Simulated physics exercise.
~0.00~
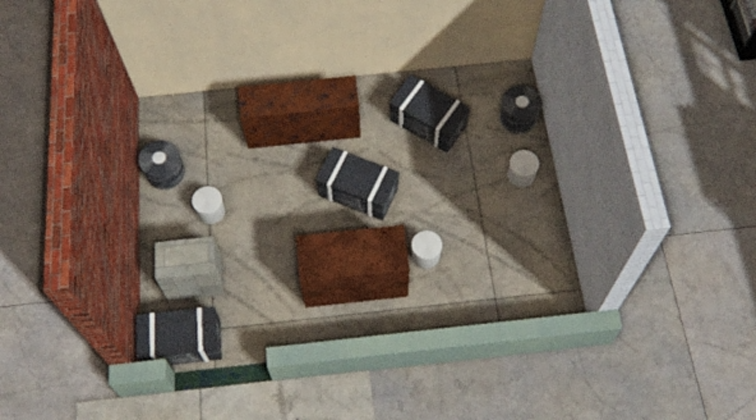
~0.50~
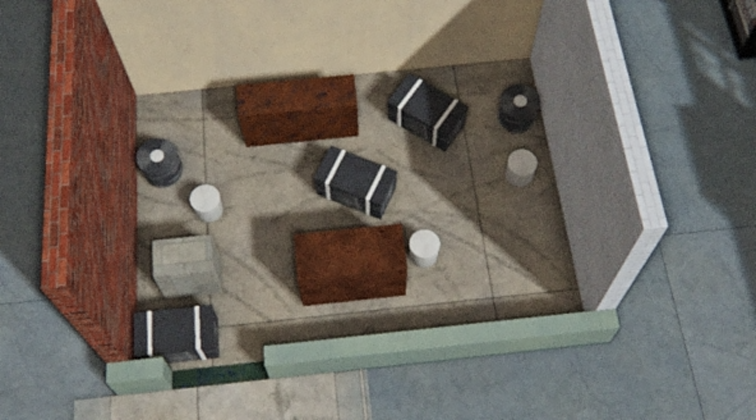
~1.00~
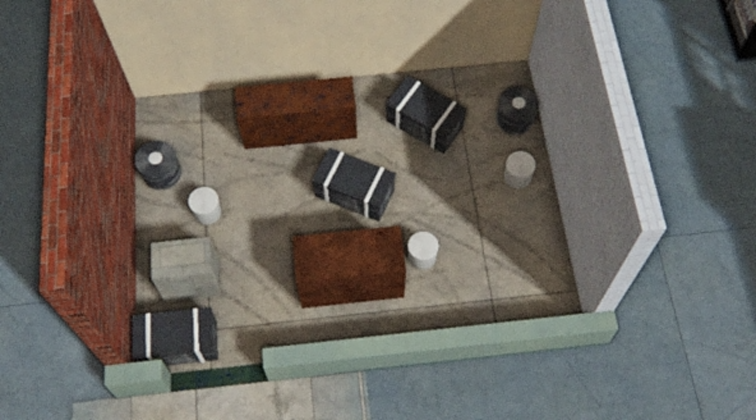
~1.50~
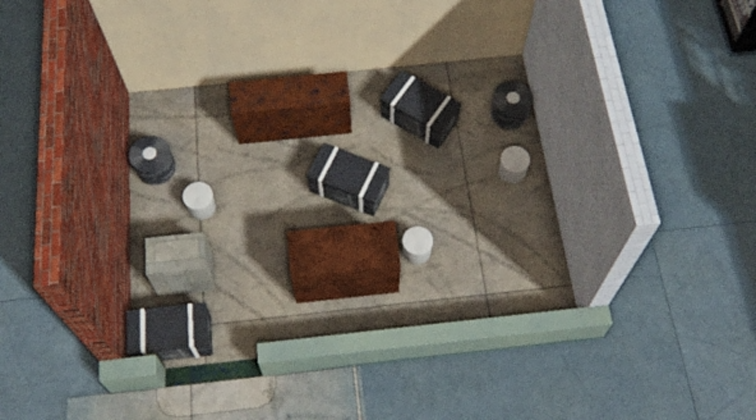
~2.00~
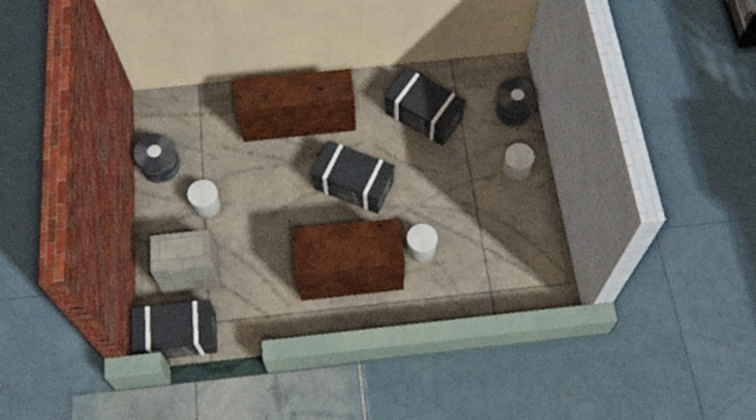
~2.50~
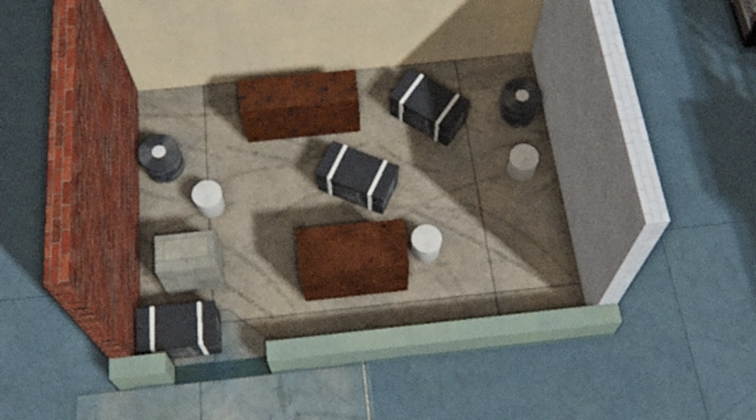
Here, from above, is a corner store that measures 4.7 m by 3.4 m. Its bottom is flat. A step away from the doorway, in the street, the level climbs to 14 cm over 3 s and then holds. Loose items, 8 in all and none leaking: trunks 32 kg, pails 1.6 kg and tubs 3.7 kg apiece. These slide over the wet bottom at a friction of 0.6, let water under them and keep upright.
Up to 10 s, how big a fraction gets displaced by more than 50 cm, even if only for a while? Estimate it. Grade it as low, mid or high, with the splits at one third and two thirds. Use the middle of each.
Grade: Low, under a third.
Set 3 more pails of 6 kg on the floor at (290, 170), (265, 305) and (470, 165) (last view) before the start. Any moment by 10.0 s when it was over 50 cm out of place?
One: Within it. Two: Beyond it. Three: Within it.
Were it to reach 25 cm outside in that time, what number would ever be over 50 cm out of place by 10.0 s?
Then it comes to 3.
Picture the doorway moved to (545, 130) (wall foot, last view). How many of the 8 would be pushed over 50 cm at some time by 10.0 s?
Result: 3.
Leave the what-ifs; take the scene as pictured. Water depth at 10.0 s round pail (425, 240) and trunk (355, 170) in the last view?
Depths: Near 1 cm, then near 3 cm.
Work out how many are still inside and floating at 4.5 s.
Total: 0.
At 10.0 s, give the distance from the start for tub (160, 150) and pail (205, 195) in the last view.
In turn: 40 cm, 50 cm.
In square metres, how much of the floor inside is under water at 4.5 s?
Around 4.0 m2 of it.
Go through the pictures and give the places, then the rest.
A trunk at (357, 176), on the bottom; a pail at (207, 200) rests on the ground; water covers 0.0 m2; 0 of 8 have shifted, in the first frame.
A trunk at (356, 175), on the bottom; a pail at (205, 198) rests on the ground; water covers 0.0 m2; 0 of 8 have shifted, in the second frame.
A trunk at (354, 177), on the bottom; a pail at (203, 200), on the bottom; water covers 0.0 m2; 0 of 8 have shifted, in the third frame.
A trunk at (349, 172), on the bottom; a pail at (198, 195), on the bottom; 0.0 m2 under water; 0 of 8 have shifted, in the fourth frame.
A trunk at (353, 169), on the bottom; a pail at (202, 193) rests on the ground; water covers 0.0 m2; 0 of 8 have shifted, in the fifth frame.
A trunk at (357, 170), on the bottom; a pail at (207, 194), on the bottom; water covers 0.2 m2; 0 of 8 have shifted, in the sixth frame.
After 3.5 s 0 of 8 are over 50 cm from their spots; 0 afloat.
After 4.5 s 0 of 8 are over 50 cm from their spots; 0 afloat.
After 7.0 s 0 of 8 are over 50 cm from their spots; 0 afloat.
After 10.0 s 0 of 8 are over 50 cm from their spots, and 0 have been at some point; 2 afloat.
